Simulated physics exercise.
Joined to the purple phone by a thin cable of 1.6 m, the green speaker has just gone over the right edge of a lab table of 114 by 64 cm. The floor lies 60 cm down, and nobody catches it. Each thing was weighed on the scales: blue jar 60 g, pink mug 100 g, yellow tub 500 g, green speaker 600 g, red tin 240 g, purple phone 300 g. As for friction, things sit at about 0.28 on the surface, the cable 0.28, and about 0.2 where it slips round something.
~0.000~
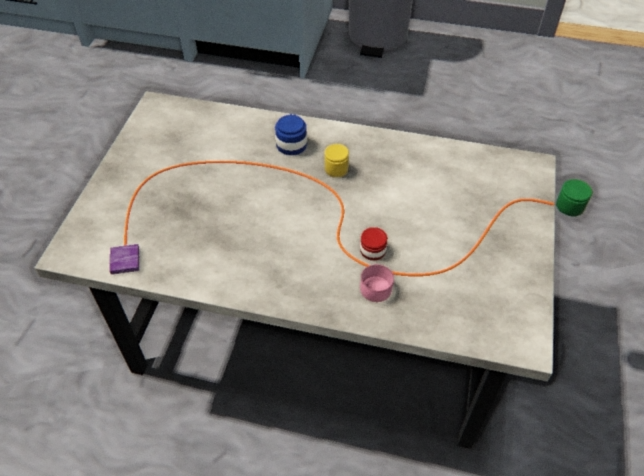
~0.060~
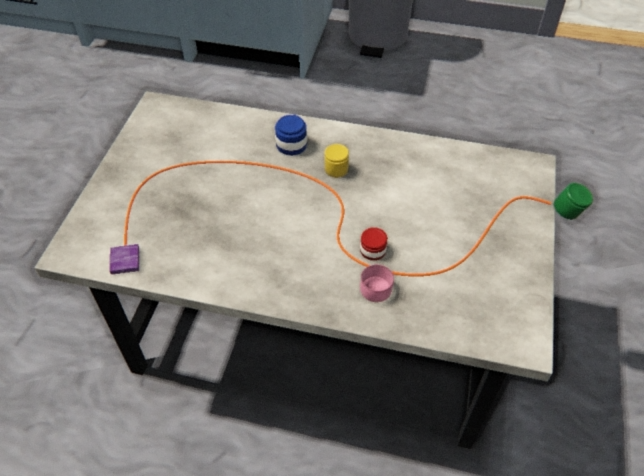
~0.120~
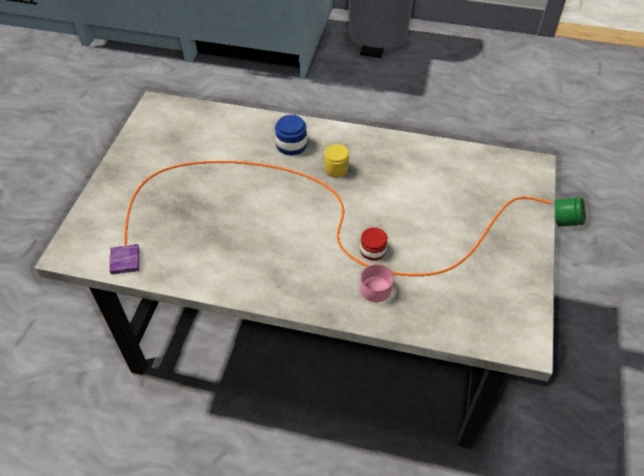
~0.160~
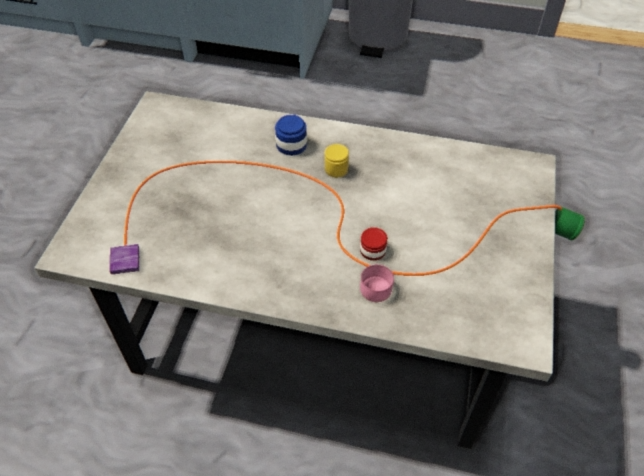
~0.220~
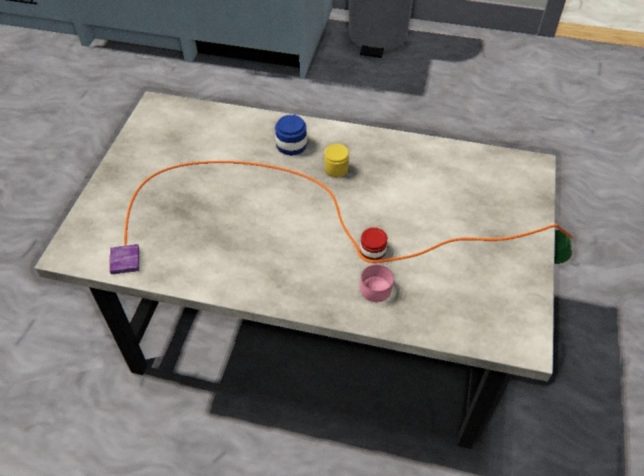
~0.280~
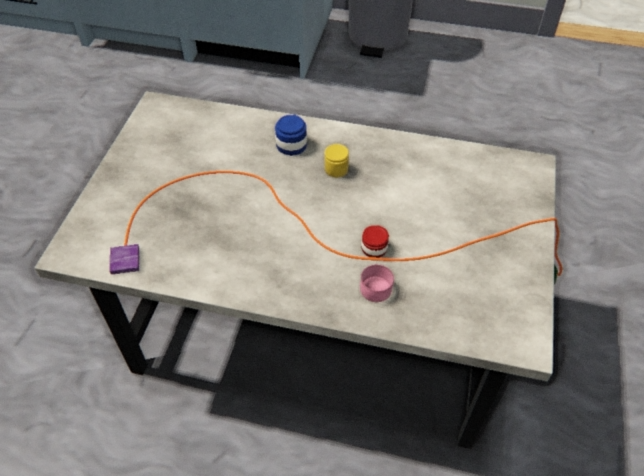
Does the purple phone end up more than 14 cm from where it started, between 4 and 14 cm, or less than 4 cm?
Between the two cuts.
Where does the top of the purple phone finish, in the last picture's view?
It comes to rest at roughly (148, 266).
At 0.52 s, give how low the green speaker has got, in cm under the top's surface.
Depth: About 55 cm.
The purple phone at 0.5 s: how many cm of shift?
Roughly 4 cm.
After 0.5 s, the cable's tail end at (157, 266); purple phone 4 cm off its start, green speaker over the edge, red tin 1 cm off its start.
After 0.7 s, the cable's tail end at (165, 272); purple phone 6 cm off its start, green speaker over the edge, red tin 1 cm off its start.
After 1.0 s, the cable's tail end at (165, 272); purple phone 6 cm off its start at (148, 266), green speaker over the edge, red tin 1 cm off its start at (376, 234).
After 1.2 s, the cable's tail end at (165, 272); purple phone 6 cm off its start, green speaker over the edge, red tin 1 cm off its start.
After 2.4 s, the cable's tail end at (165, 272); purple phone 6 cm off its start at (148, 266), green speaker over the edge, red tin 1 cm off its start at (376, 234).
